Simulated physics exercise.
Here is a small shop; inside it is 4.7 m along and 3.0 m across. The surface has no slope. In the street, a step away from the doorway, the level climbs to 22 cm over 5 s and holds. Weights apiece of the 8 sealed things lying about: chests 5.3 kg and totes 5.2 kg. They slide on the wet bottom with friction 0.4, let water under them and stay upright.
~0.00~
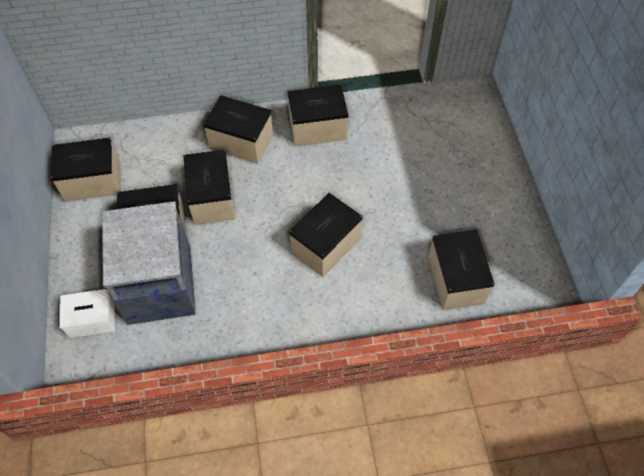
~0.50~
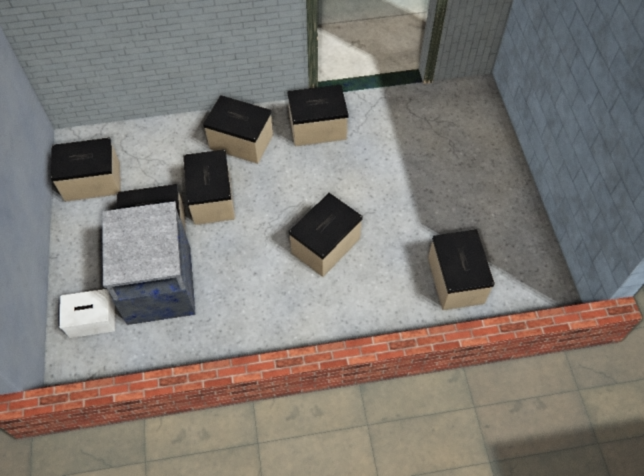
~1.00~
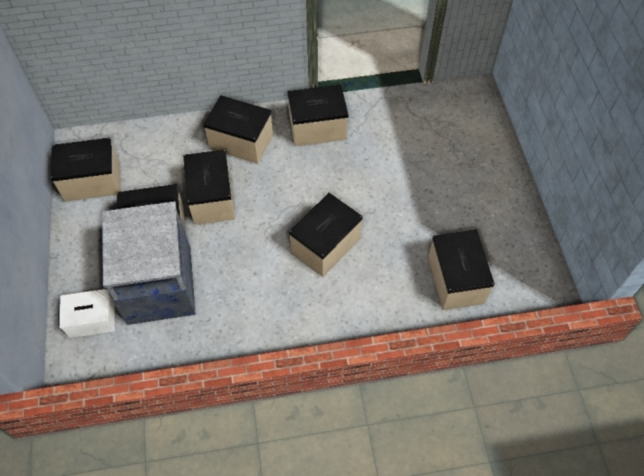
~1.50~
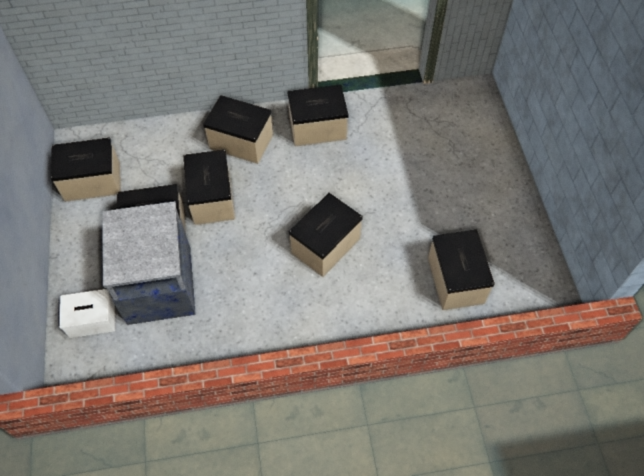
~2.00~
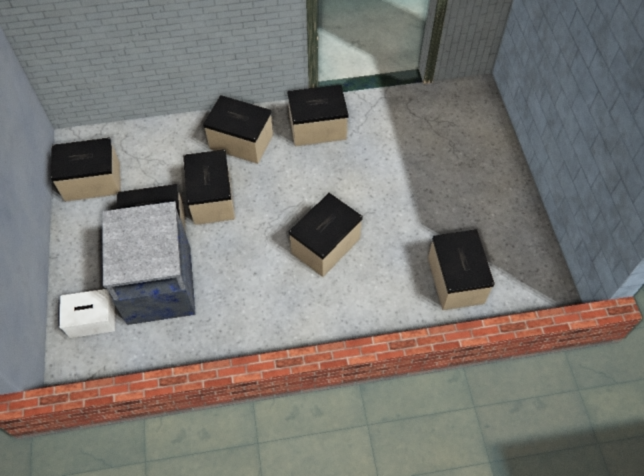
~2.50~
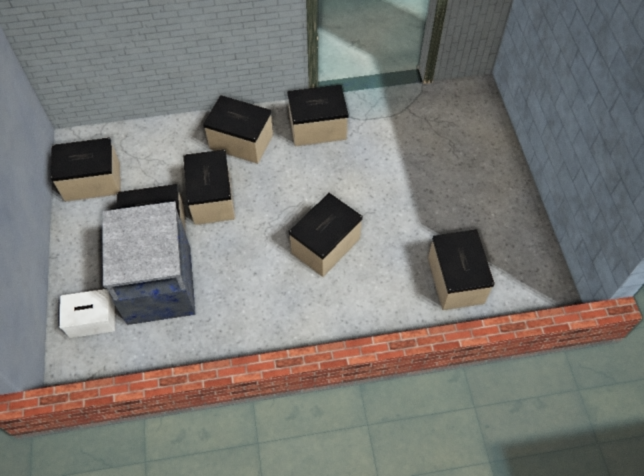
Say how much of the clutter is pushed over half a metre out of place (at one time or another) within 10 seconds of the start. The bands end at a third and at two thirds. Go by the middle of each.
It is one to two thirds.
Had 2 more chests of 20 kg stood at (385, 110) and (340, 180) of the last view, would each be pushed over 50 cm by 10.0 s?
In turn: Over, more.
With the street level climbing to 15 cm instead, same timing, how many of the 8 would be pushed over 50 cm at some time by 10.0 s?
In that case 3 of them.
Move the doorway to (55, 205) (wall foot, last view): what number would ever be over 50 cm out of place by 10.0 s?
In that case 6 of them.
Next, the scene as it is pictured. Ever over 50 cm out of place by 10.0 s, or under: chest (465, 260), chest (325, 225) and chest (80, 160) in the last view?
In turn: Past it, more, short of it.
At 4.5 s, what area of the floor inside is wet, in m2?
Roughly 5.5 m2.
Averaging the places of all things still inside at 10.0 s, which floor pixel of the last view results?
Near (175, 223).
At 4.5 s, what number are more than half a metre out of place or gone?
I count 0.
After 3.5 s 0 of 8 are over 50 cm from their spots; 0 afloat.
After 4.5 s 0 of 8 are over 50 cm from their spots; 0 afloat.
After 7.0 s 2 of 8 are over 50 cm from their spots; 3 afloat.
After 10.0 s 4 of 8 are over 50 cm from their spots, and 4 have been at some point; 5 afloat.
